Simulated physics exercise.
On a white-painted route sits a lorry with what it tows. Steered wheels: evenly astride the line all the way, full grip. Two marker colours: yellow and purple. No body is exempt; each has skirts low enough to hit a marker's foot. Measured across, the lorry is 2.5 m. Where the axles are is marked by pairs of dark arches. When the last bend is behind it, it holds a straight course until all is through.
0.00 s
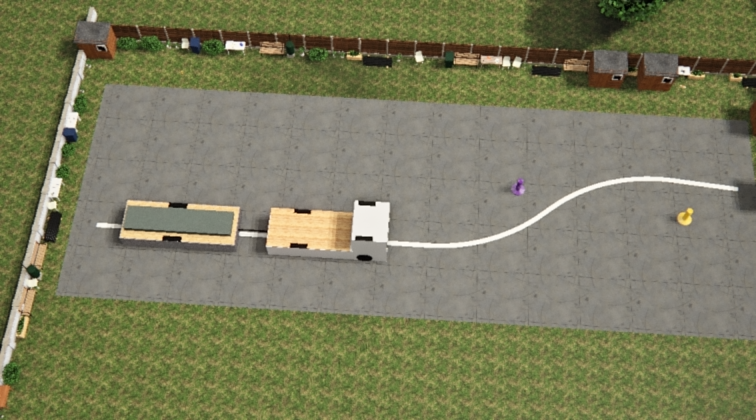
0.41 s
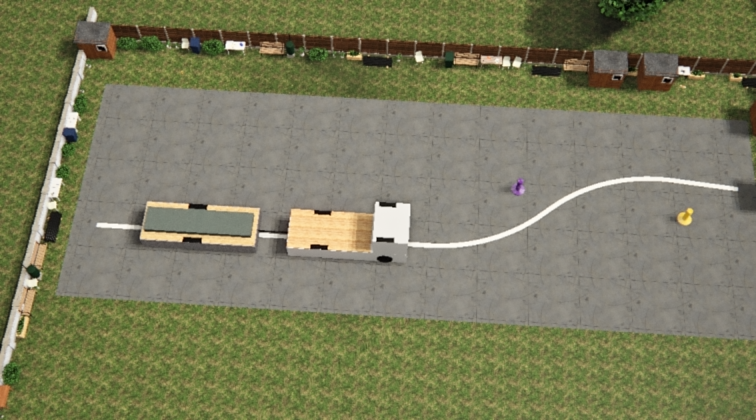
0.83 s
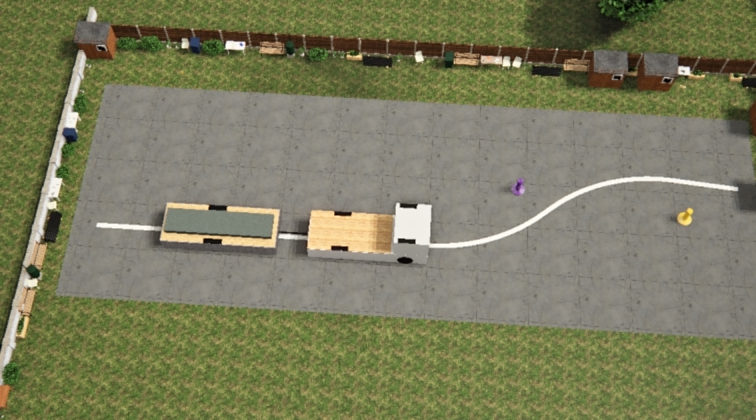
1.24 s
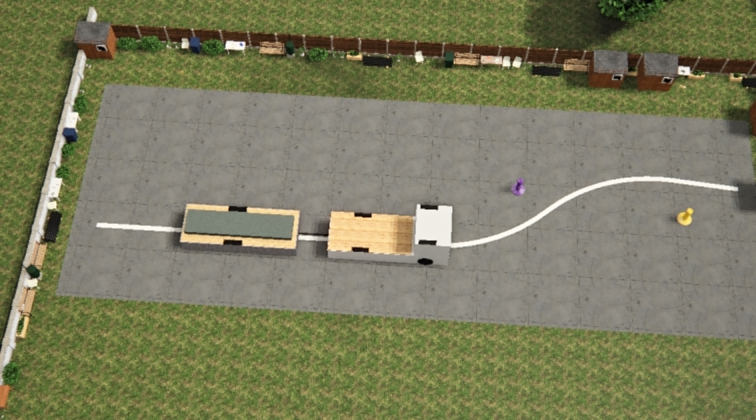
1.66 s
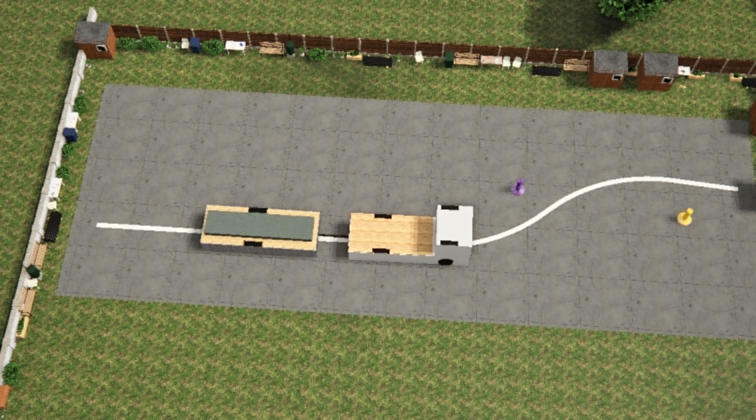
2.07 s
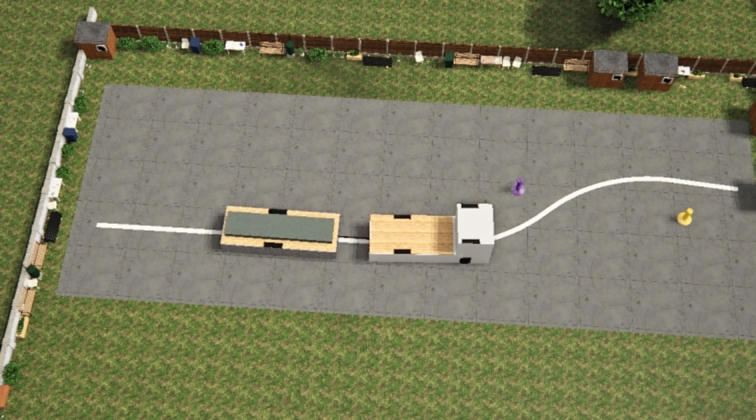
A lorry towing a trailer rolls slowly to the right across a grey paved yard, keeping astride a painted white line. It continues along the straight stretch, uncovering more line behind the trailer, then its cab begins turning slightly left into the curve, with purple and yellow markers still ahead.
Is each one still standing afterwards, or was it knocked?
My prediction: The yellow one will be passed safely; the purple one will be caught.
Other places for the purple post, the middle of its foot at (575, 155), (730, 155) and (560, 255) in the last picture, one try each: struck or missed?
The first place gets no contact, the second no contact, the third no contact.
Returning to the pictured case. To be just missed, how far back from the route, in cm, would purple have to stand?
Estimate - purple: Some 40.
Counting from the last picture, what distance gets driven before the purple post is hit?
Contact happens once about 12.0 m more has been driven.
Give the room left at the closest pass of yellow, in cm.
Yellow: 20.
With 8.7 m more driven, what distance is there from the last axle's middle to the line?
I'd put the gap at around 40 cm.
By 4.3 s, the last axle is at (382, 233) of the last picture, 10 cm off the line.
By 6.2 s, the last axle is at (468, 219) of the last picture, 110 cm off the line; the trailer has hit purple.
By 6.6 s, the last axle is at (484, 214) of the last picture, 120 cm off the line.
By 11.0 s, the last axle is at (688, 184) of the last picture, 80 cm off the line; yellow has been passed with 20 cm to spare.
By 13.3 s, the last axle is out of the picture, 25 cm off the line; 1 of 2 struck in all.
